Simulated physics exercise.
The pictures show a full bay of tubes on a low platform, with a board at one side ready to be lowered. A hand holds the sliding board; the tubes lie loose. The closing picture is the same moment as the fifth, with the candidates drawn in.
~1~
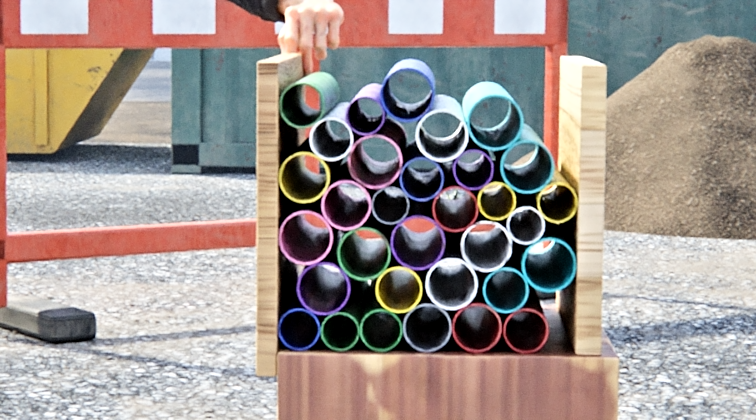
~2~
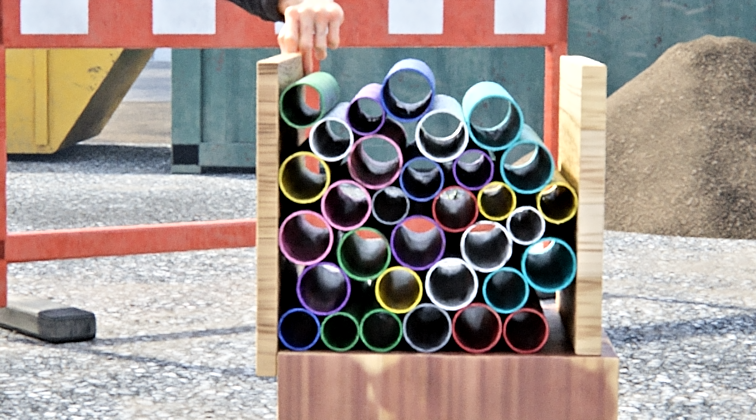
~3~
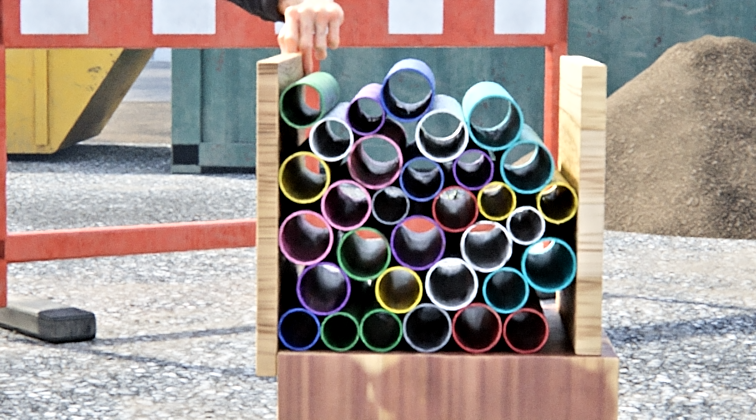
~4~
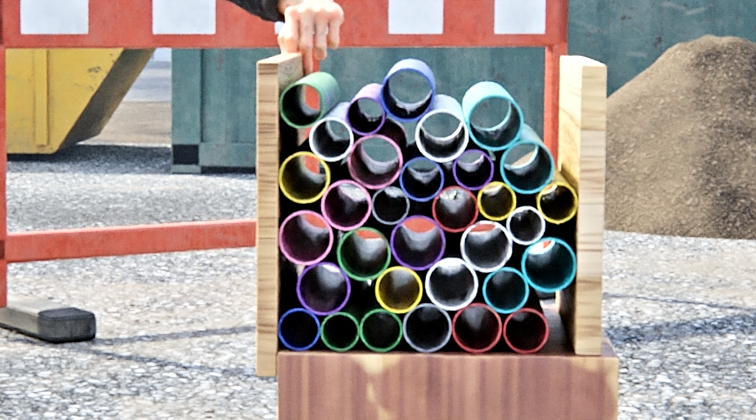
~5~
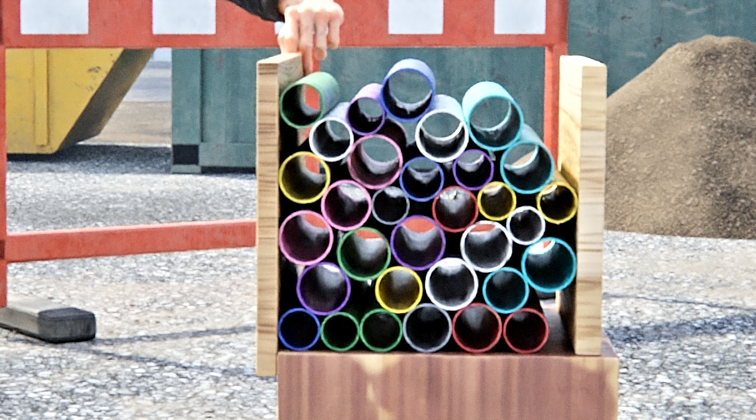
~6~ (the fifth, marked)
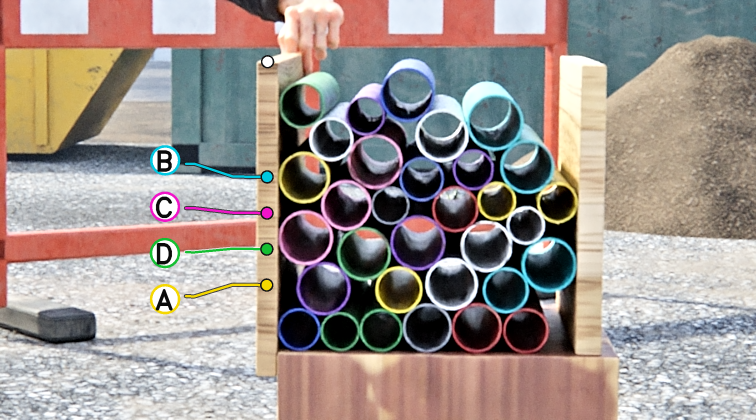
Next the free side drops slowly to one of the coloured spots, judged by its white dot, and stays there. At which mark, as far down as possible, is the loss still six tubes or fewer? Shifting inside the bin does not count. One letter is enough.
Mark D is as low as it can go.
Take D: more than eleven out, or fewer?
It loses fewer than eleven.
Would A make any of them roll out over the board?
At A: Yes.
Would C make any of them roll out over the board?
Yes.
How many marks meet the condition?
Three of them.
On the marked copy, A at (266, 285); B at (267, 177); C at (267, 213); D at (267, 249); the white dot at (267, 62).
Taking D. A third of the way, top of the board (279, 143).
Two thirds of the way, top of the board (278, 237).
When it is over, top of the board (278, 249), four out over the board.
As for the rest, A more than six out over the board; B one out over the board; C one out over the board.
